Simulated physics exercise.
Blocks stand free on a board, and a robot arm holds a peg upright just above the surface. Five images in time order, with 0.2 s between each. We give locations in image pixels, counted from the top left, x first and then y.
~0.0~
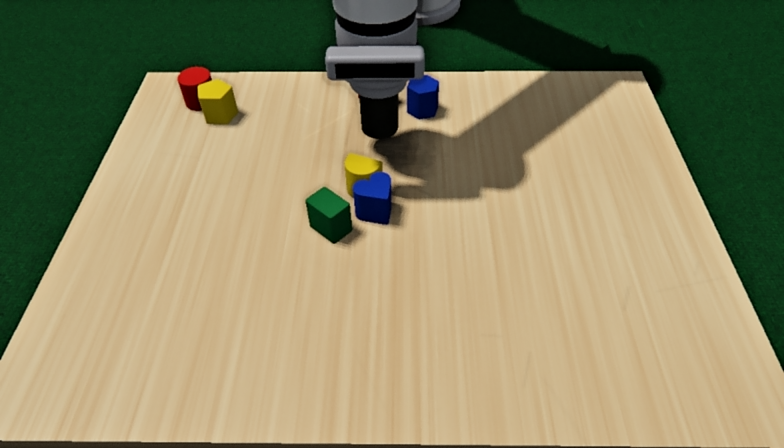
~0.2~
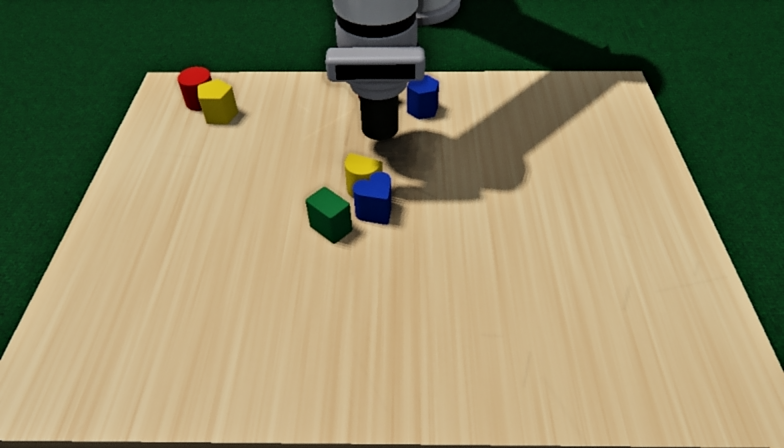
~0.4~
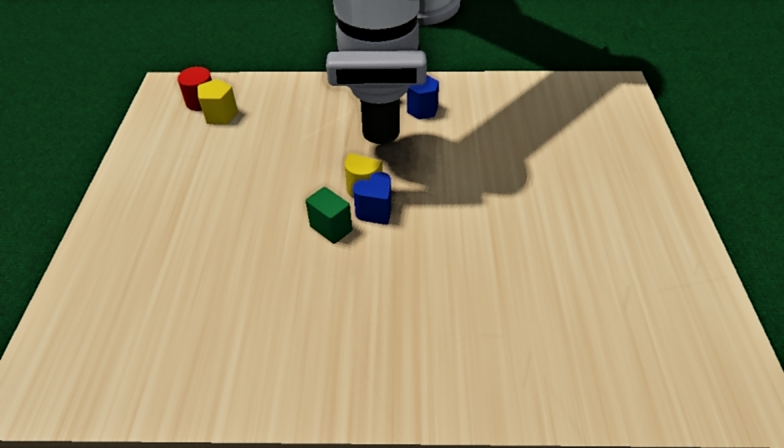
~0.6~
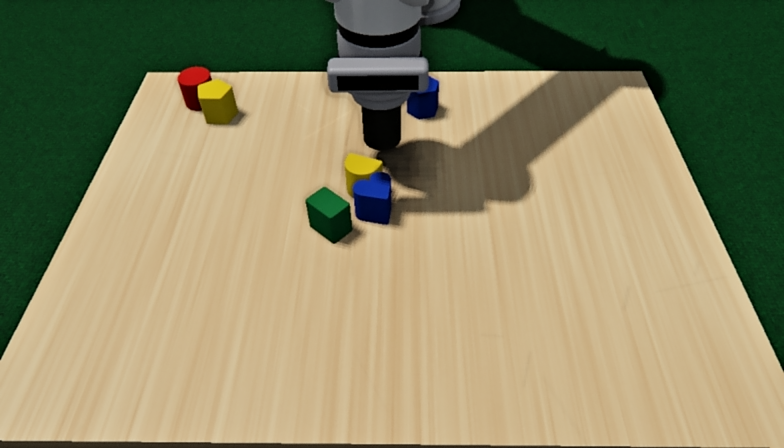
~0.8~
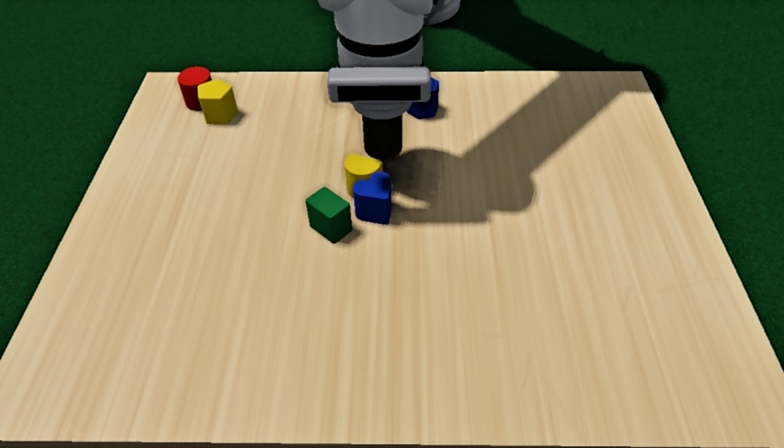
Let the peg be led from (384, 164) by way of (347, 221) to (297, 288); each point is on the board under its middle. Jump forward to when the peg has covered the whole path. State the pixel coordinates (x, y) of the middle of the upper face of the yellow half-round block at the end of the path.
Expect it around (259, 252).
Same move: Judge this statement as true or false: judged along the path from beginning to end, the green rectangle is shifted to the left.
That is false.
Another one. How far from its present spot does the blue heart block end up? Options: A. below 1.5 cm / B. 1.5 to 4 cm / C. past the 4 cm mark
Option C.
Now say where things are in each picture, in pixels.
Tip of the peg (380, 128), middles of tops, green rectangle (327, 201), yellow half-round block (361, 164), blue heart block (375, 185), in the first picture.
Peg (380, 129), nothing pushed, in the second picture.
Peg (381, 133), nothing pushed, in the third picture.
Peg (382, 139), nothing pushed, in the fourth picture.
Peg (383, 148), green rectangle (327, 201), yellow half-round block (361, 164), blue heart block (375, 185), in the fifth picture.
One third of the way, peg (359, 185); green rectangle (316, 210), turned 20° anticlockwise; yellow half-round block (331, 190), turned 30° clockwise; blue heart block (373, 202), turned 30° anticlockwise.
Two thirds of the way, peg (330, 226); green rectangle (271, 246); yellow half-round block (295, 227), turned 45° clockwise; blue heart block (374, 223), turned 95° anticlockwise.
At the end, peg (294, 272); green rectangle (226, 264), turned 15° clockwise; yellow half-round block (259, 252), turned 90° clockwise; blue heart block (374, 223), turned 95° anticlockwise.
